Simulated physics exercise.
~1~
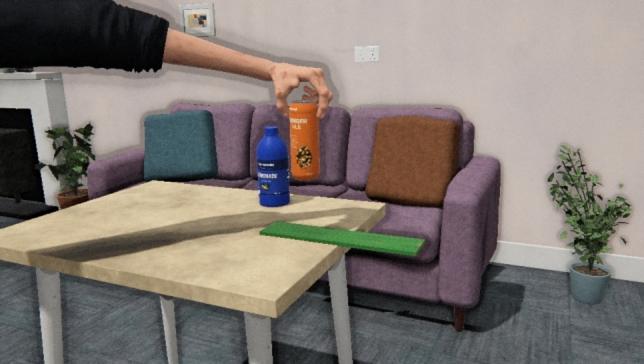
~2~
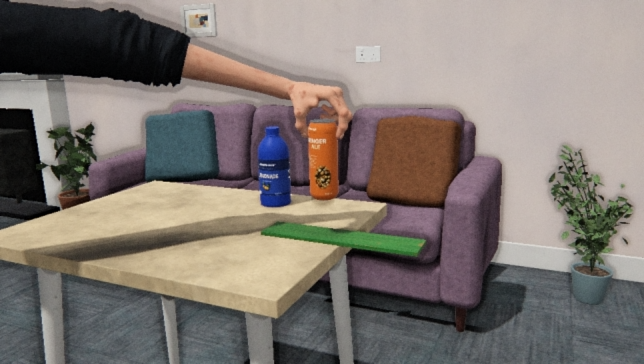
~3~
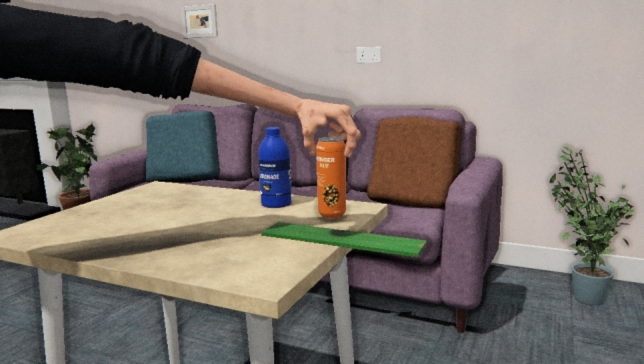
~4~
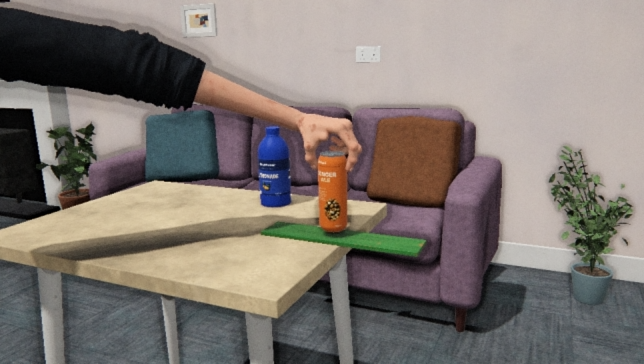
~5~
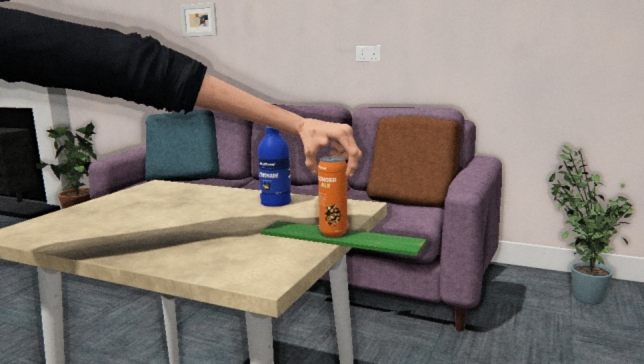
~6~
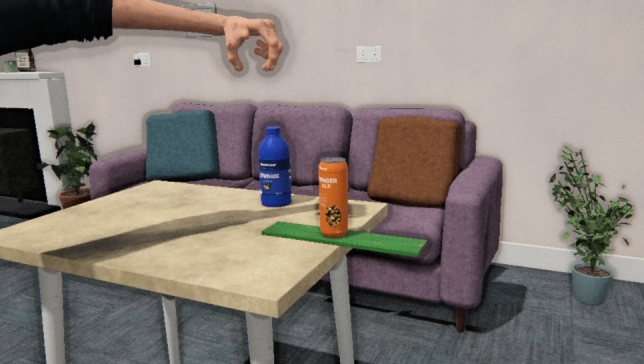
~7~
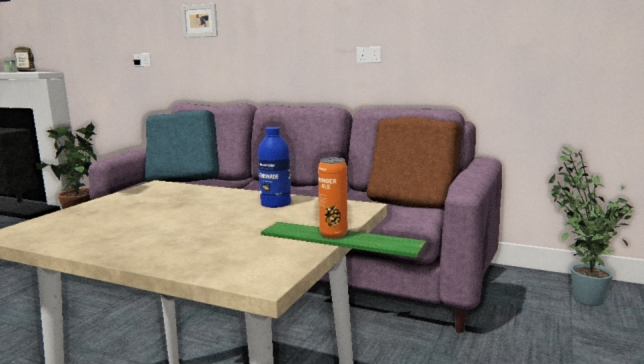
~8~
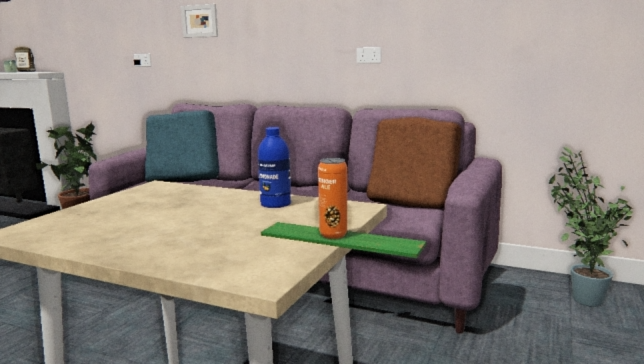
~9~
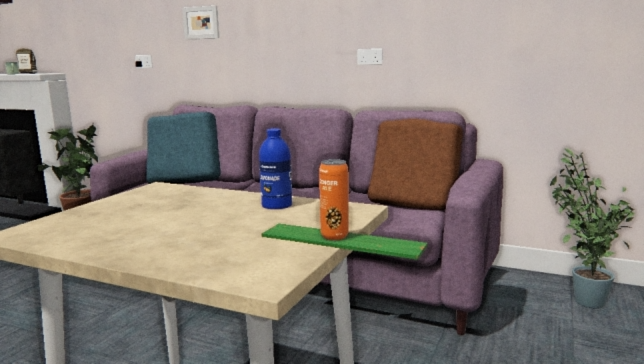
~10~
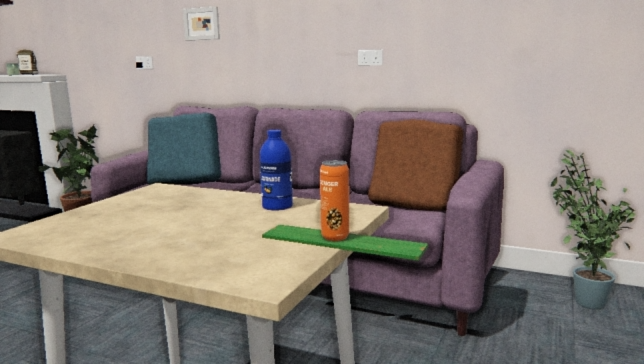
A hand lowering an orange can onto a green plank overhanging a table edge, then withdrawing as the can stays upright.
